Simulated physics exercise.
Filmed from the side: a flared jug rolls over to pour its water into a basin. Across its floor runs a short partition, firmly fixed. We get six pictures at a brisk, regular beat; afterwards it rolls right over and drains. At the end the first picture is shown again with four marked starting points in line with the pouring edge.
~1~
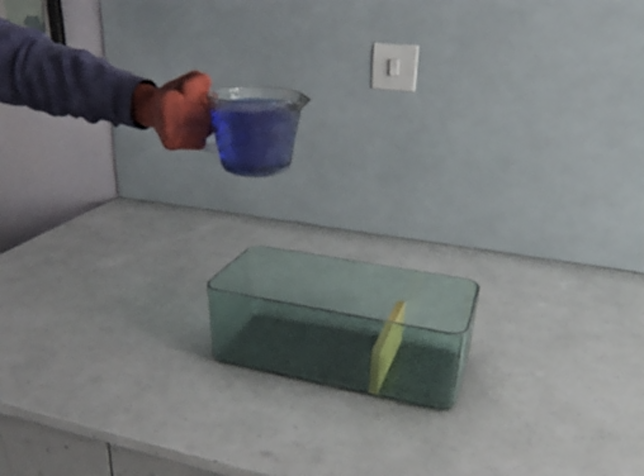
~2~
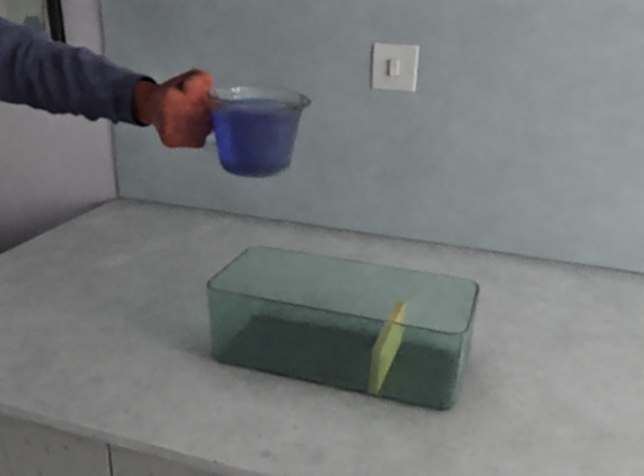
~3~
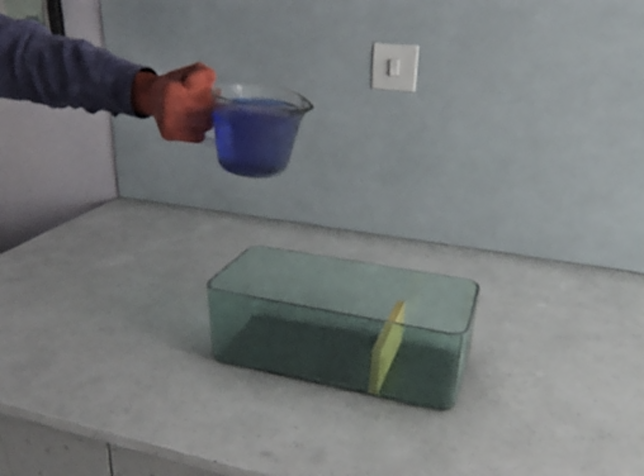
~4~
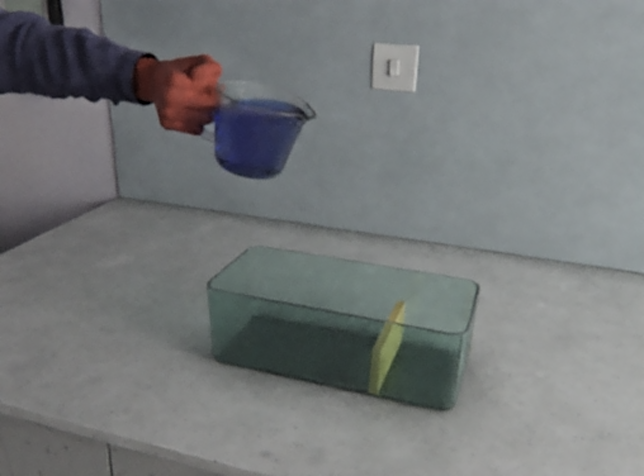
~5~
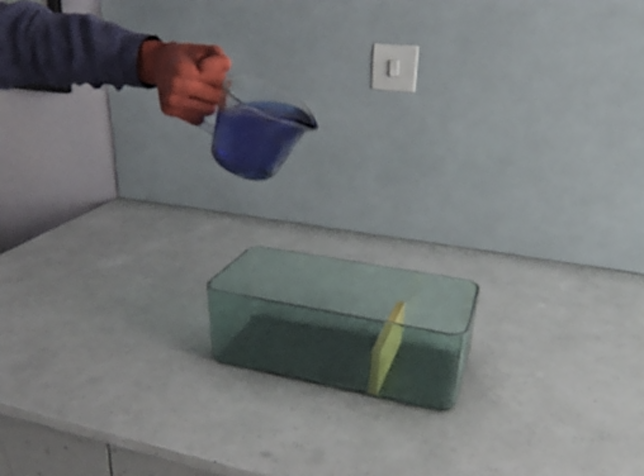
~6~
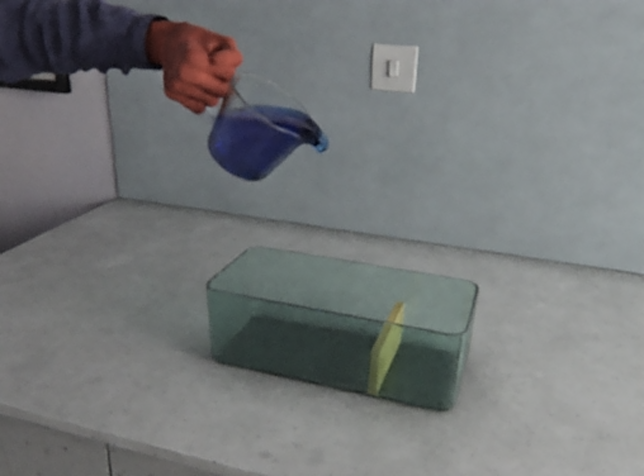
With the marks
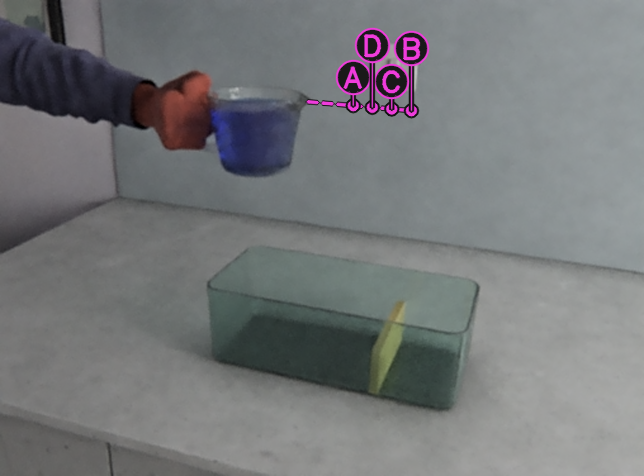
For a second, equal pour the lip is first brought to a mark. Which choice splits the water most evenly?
Spot A.
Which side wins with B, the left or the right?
More ends on the right.
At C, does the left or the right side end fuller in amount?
The right one.
On the marked copy, A at (353, 105); B at (411, 110); C at (391, 109); D at (372, 107).
With A, about 48 % ends left of the wall and 49 % right of it; 3 % is lost outside.
With B, about 15 % ends left of the wall and 82 % right of it; 3 % is lost outside.
With C, about 18 % ends left of the wall and 77 % right of it; 5 % is lost outside.
With D, about 23 % ends left of the wall and 74 % right of it; 4 % is lost outside.
